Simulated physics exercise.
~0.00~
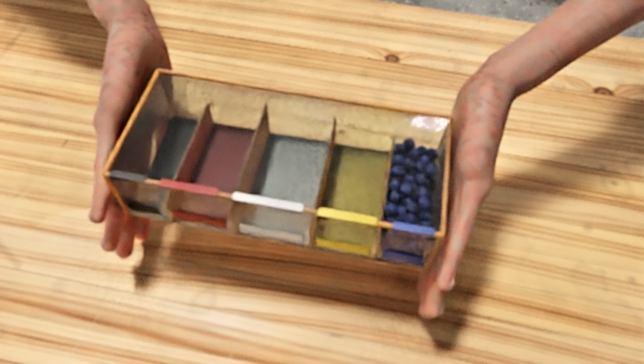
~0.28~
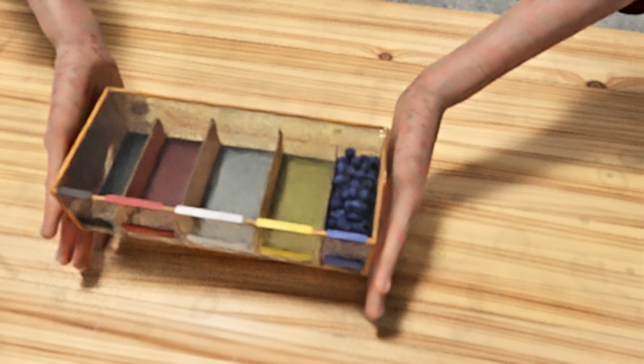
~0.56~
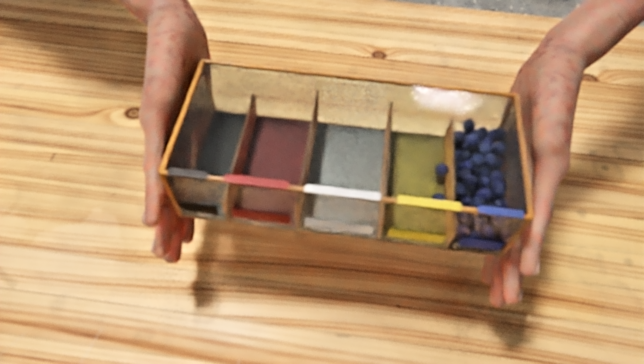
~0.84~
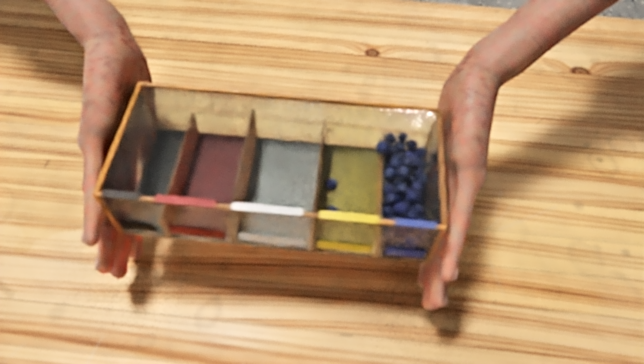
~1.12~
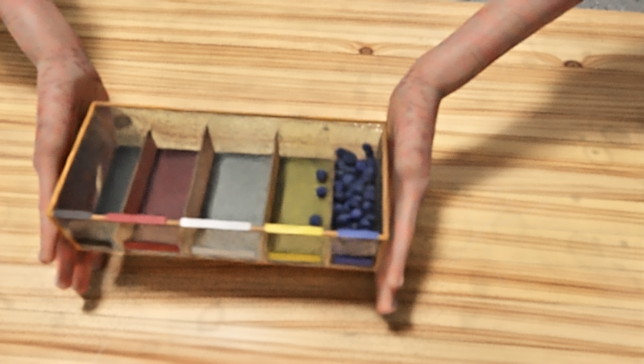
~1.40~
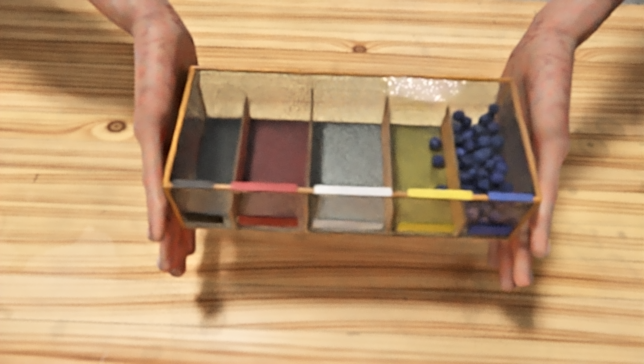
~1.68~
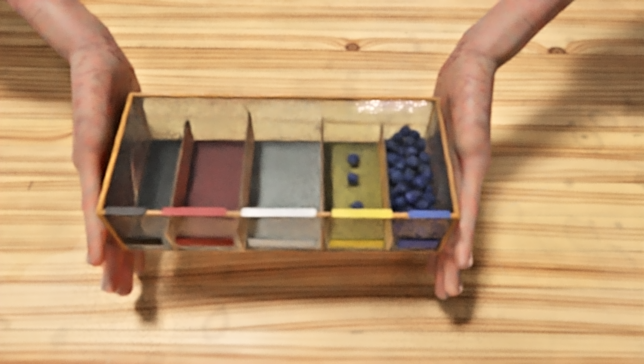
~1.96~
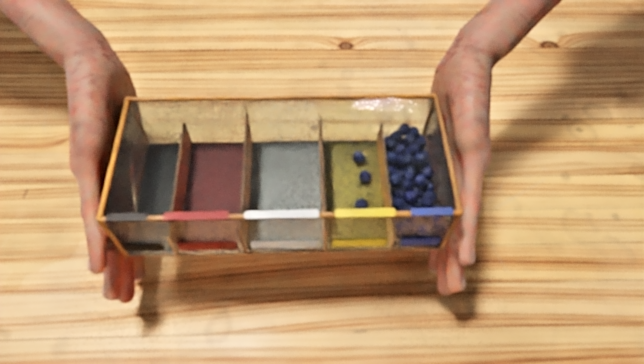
Two hands shook a clear-sided box of five compartments from side to side above a wooden table, and a few blueberries hopped from the crowded blue section into the yellow one beside it, while most stayed put as the box came to rest.
